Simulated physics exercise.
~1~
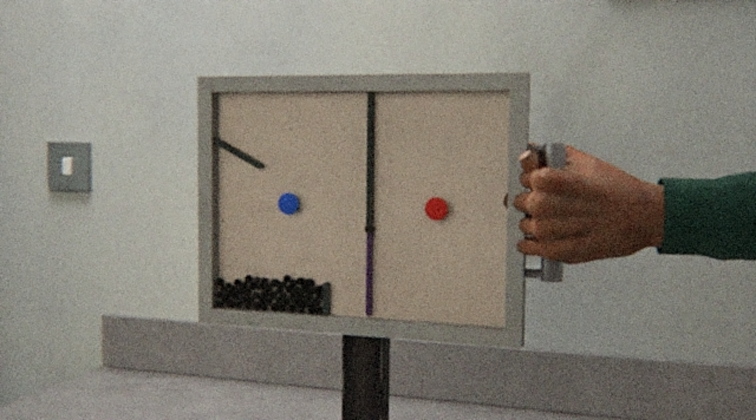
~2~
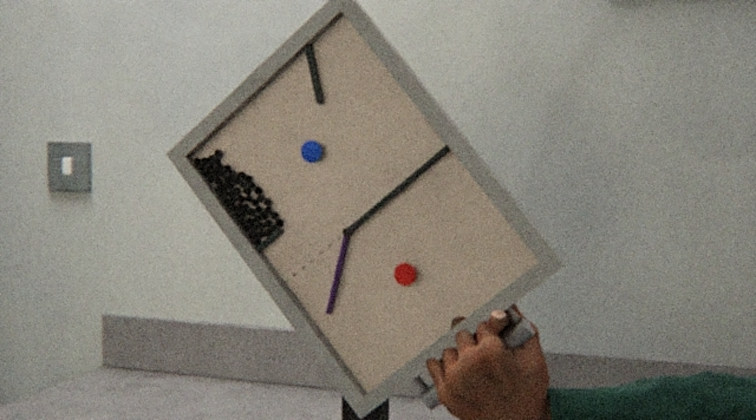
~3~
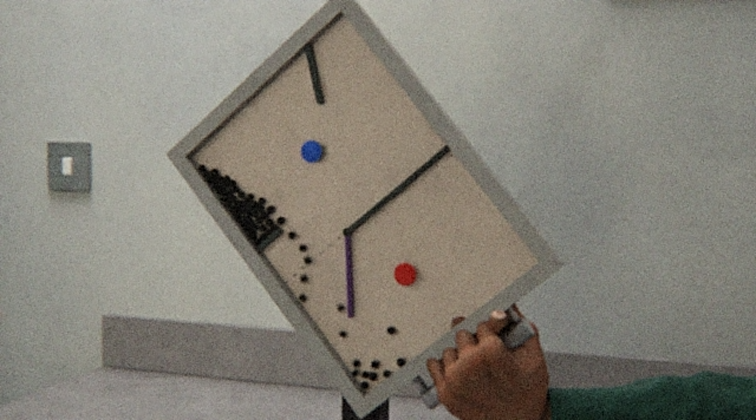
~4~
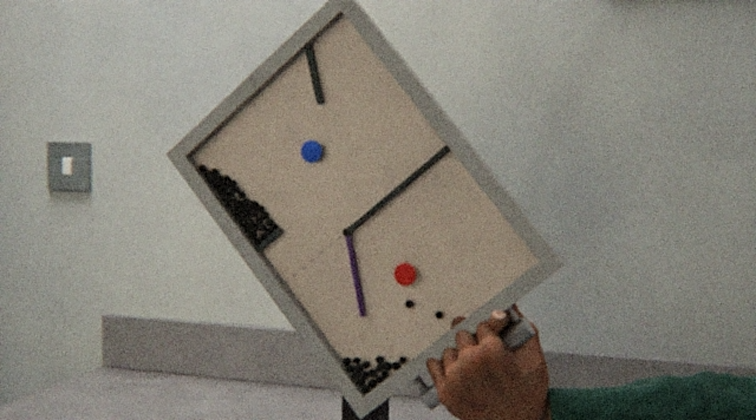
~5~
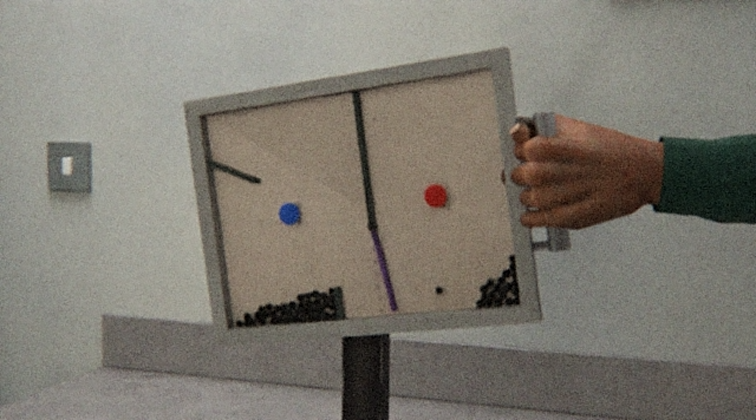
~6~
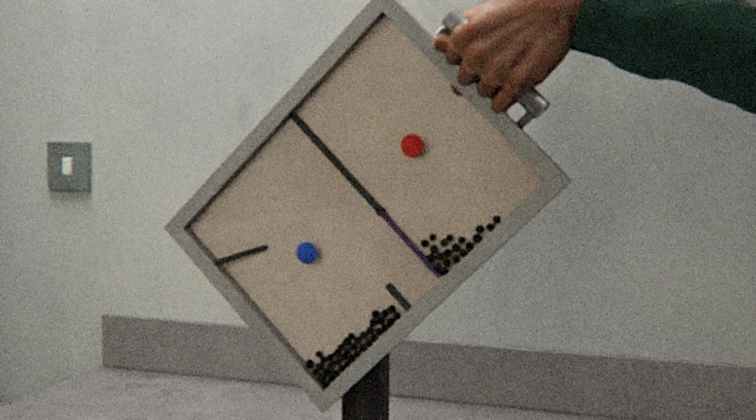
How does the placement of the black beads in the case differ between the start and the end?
At the start the beads all lie together in the lower left, on the side with the blue dot. At the end they are spread further to the right, with some still on the blue-dot side and the others on the red-dot side, beyond the purple flap.
